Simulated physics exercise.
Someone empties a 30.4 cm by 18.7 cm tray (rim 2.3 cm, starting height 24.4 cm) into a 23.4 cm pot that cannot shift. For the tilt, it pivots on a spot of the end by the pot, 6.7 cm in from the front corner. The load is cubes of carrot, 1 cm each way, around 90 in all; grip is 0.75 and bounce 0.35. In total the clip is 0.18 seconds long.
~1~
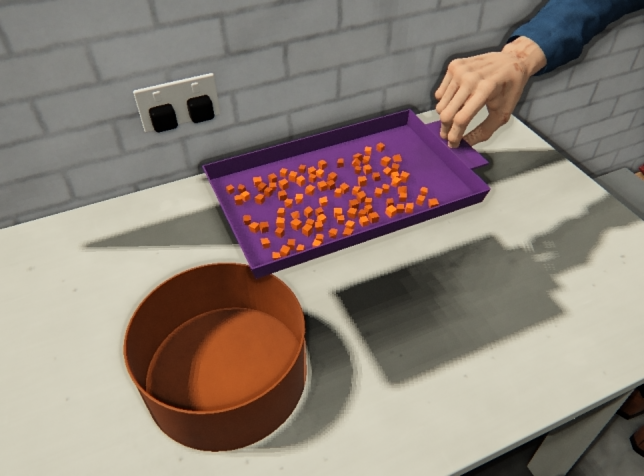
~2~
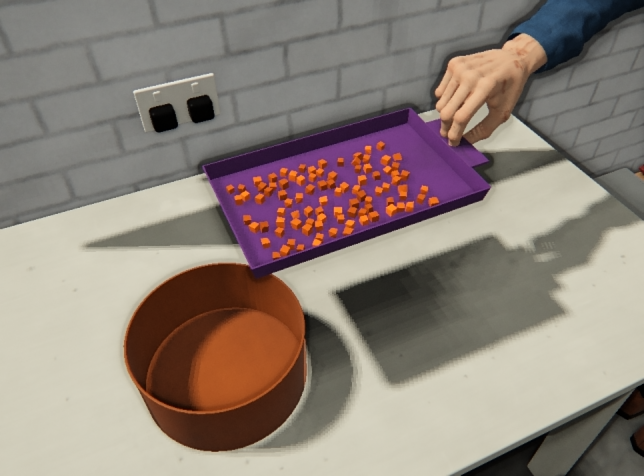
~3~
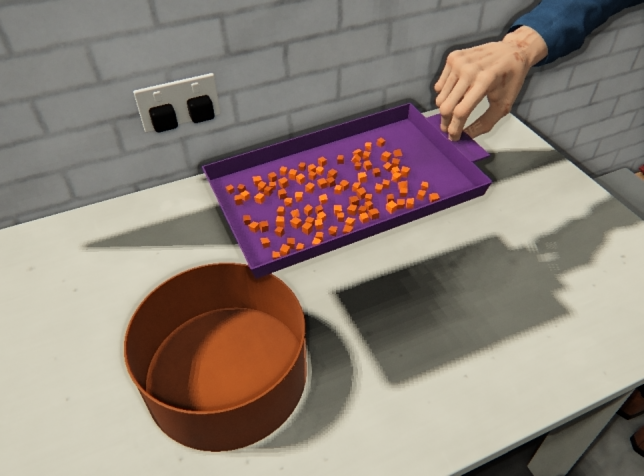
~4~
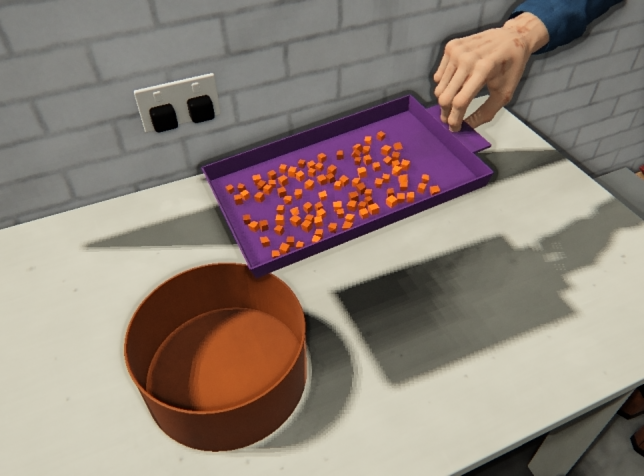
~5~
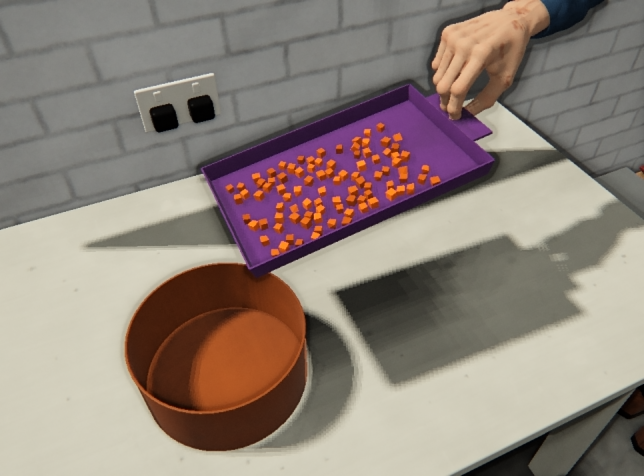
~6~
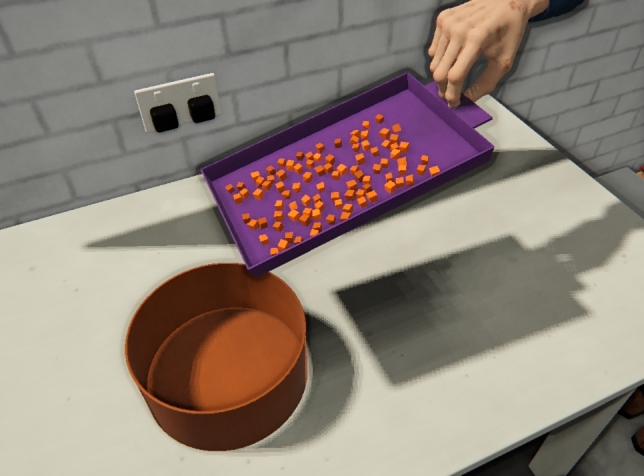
A hand slowly raises the right end of a purple tray of orange cubes.
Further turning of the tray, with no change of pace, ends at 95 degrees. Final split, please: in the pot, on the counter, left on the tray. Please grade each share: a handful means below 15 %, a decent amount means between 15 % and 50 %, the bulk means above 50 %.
Pot: The bulk, counter: A decent amount, left on the tray: A handful.
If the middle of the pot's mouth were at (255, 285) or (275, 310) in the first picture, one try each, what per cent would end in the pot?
60 % and 20 %.
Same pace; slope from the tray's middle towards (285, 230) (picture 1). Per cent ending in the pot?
Near 100 percent, give or take.
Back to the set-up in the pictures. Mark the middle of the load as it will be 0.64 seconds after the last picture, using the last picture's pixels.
Near (214, 217).
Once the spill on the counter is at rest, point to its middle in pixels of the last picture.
I'd put it near (154, 298).
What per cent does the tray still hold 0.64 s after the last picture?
About 60%.
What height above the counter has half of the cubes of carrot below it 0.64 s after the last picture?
The halfway mark is near 24 cm.
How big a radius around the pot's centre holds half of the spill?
26 cm.
Then, 0.38 s after the last picture, tilt 52 degrees; the tray holds 100 %, the pot 0 %.
Then, 0.64 s after the last picture, tilt 79 degrees; the tray holds 60 %, the pot 5 %.
Then, 1.00 s after the last picture, tilt 95 degrees; the tray holds 25 %, the pot 40 %.
In the end, pot 65 %, counter 35 %, tray 0 %.
